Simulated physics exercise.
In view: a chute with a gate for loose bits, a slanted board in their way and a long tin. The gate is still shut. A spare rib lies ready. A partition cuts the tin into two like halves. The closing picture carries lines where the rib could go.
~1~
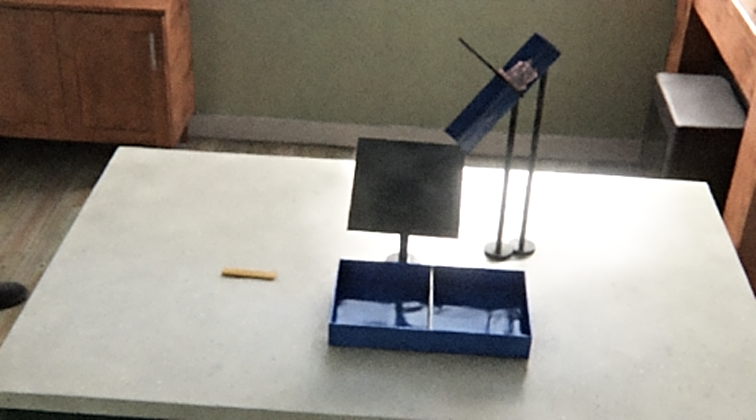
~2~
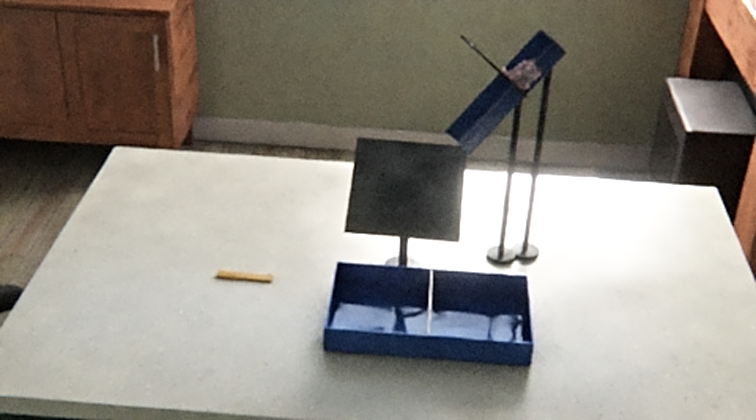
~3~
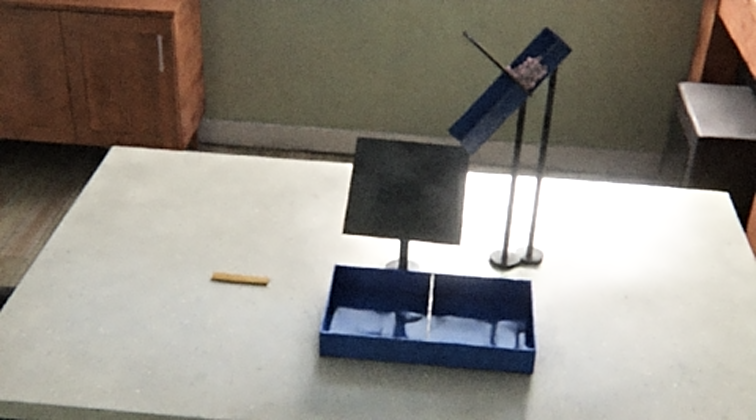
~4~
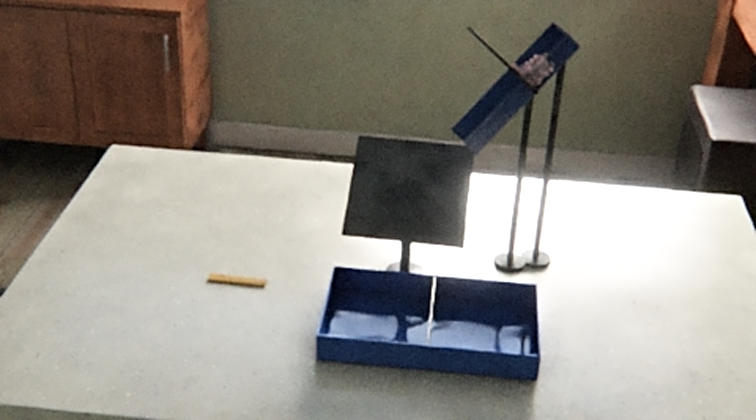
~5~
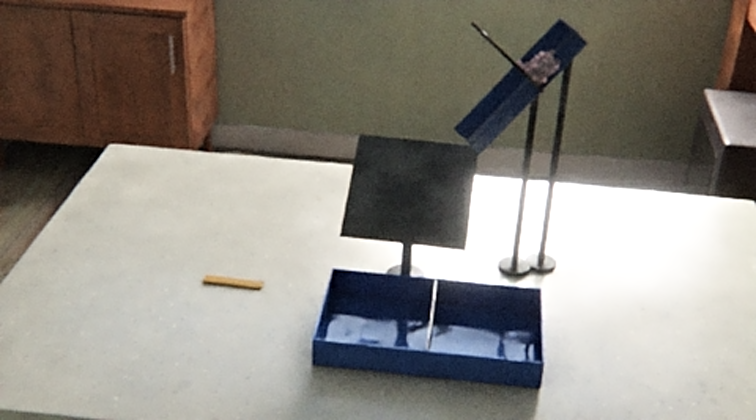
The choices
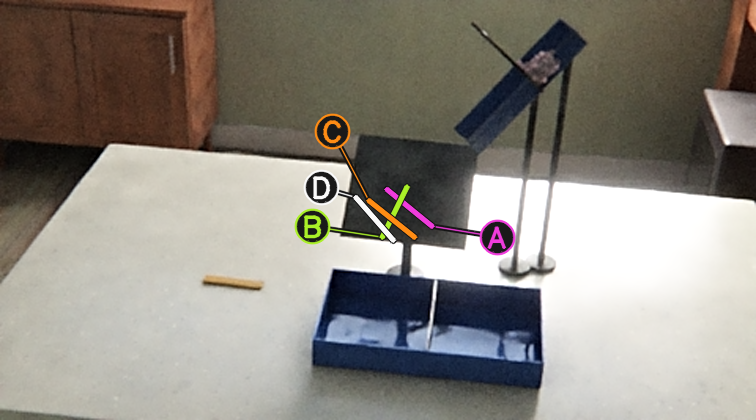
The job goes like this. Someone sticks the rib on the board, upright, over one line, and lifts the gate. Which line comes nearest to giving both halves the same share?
Take C.
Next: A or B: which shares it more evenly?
A it is.
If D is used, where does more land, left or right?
Left.
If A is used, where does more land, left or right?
More lands on the right.
On the marked copy, line A from (386, 189) to (432, 226); line B from (407, 186) to (382, 237); line C from (368, 200) to (414, 237); line D from (355, 197) to (393, 240).
For line A, of what is caught, roughly a quarter in the left half, the larger part in the right.
For line B, of what is caught, every piece in the left half, not one piece in the right.
For line C, of what is caught, roughly half in the left half, roughly half in the right.
For line D, of what is caught, the larger part in the left half, about a tenth in the right.
